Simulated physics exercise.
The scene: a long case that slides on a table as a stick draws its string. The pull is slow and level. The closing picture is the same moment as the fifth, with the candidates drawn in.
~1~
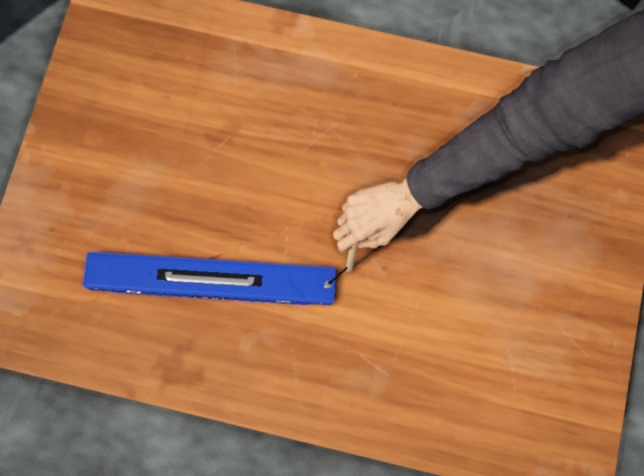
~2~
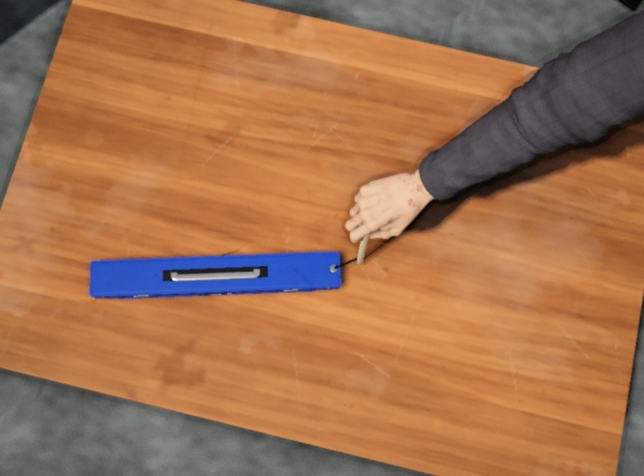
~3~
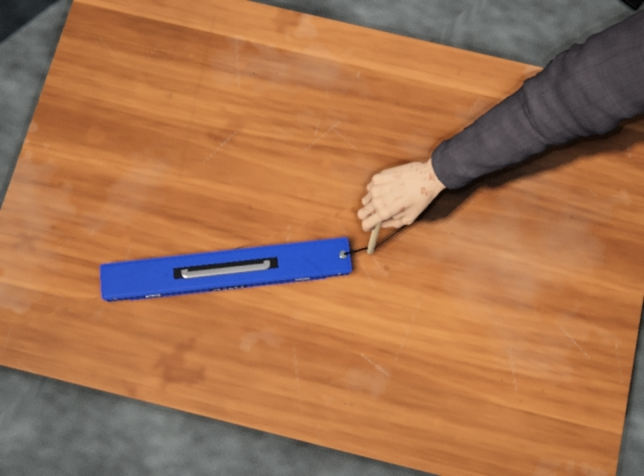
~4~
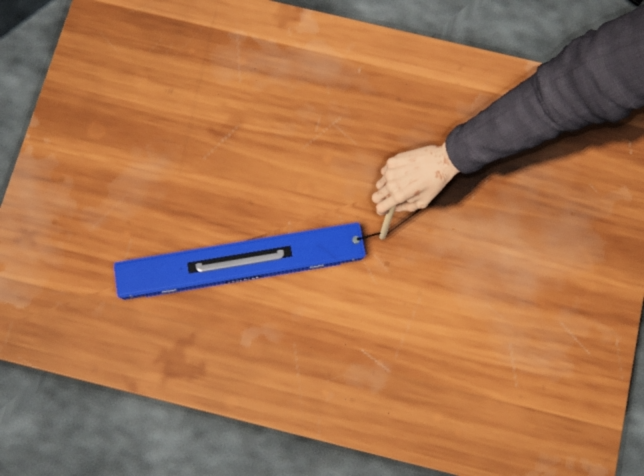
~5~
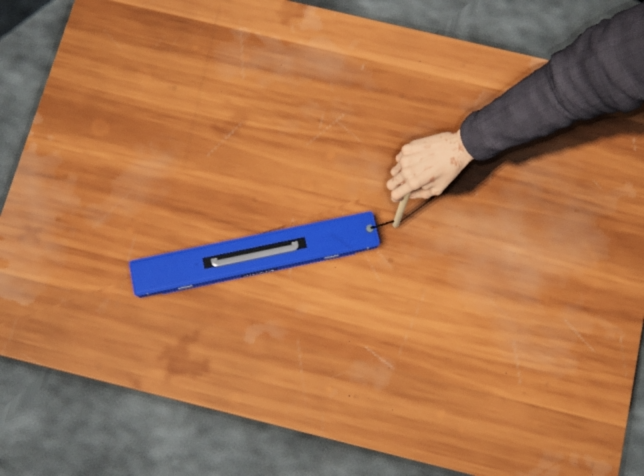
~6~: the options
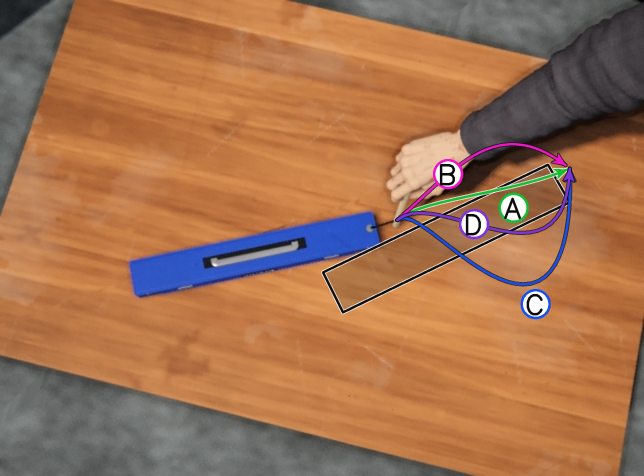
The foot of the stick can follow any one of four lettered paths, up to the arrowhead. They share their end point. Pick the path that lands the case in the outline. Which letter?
Choose path C.
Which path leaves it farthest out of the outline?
B.
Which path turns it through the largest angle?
C.
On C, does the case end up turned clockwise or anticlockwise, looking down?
On that path, anticlockwise.
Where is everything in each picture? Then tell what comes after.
The first picture shows blue case (210, 277).
The second picture shows blue case (216, 274).
The third picture shows blue case (226, 268).
The fourth picture shows blue case (240, 260).
The fifth picture shows blue case (255, 253).
On the marked copy, A from (397, 220) via (486, 193) to (568, 169); B from (397, 220) via (472, 157) to (566, 165); C from (397, 220) via (523, 284) to (570, 168); D from (397, 220) via (505, 231) to (570, 168); the outline at (448, 237).
With C. Early on, foot of the stick (482, 270), middle of the case (336, 256).
Further on, foot of the stick (561, 249), middle of the case (417, 261).
At the end, foot of the stick (569, 169), middle of the case (448, 236); it lies in the outline.
As for the rest, A leaves its middle at (433, 206); B leaves its middle at (429, 191); D leaves its middle at (440, 222).
